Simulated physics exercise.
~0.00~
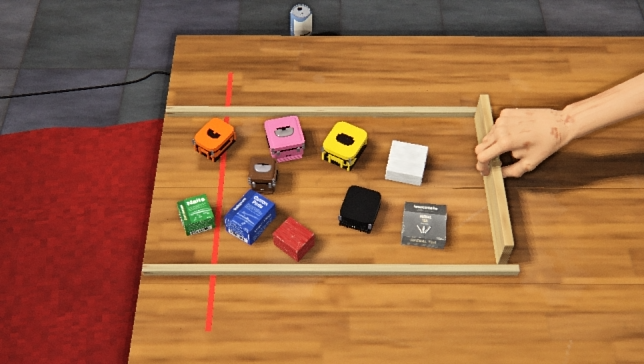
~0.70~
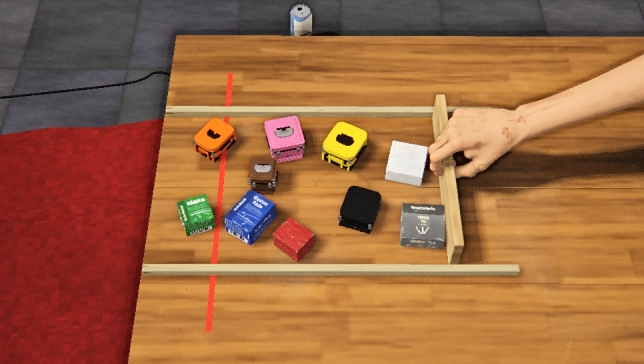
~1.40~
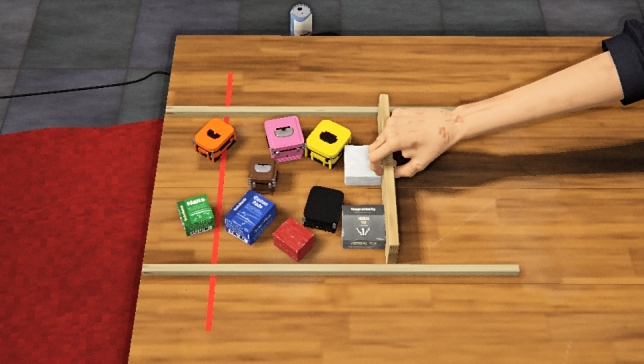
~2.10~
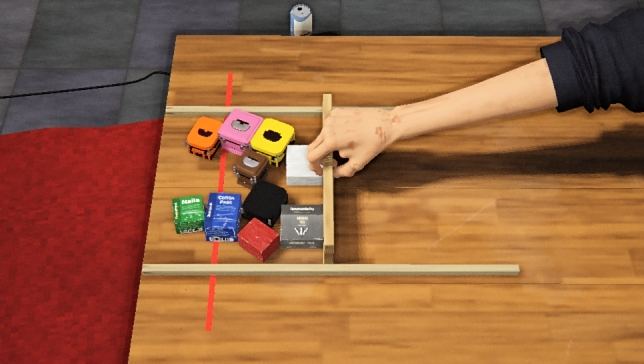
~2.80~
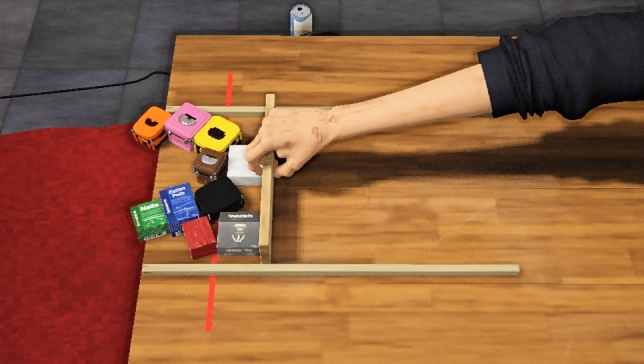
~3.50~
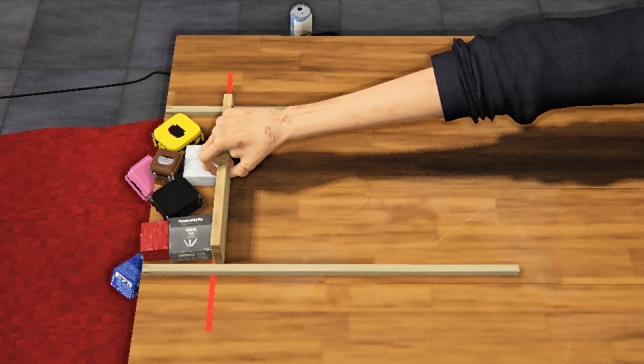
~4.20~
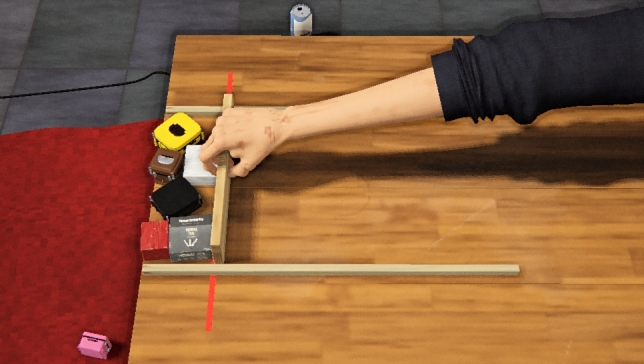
At first, a hand holds an upright board at the right of a scatter of small colourful boxes and cases on a wooden table, between two wooden rails. The hand slides the board left, gathering the white and grey boxes and pressing them toward the others. The crowded group then shifts across the red tape toward the table's left edge. The orange case and green box disappear from the tabletop, while the blue box and pink case tip over the edge. The board stops near the tape, with four items gone from the table and the pink case lying below on the red carpet.
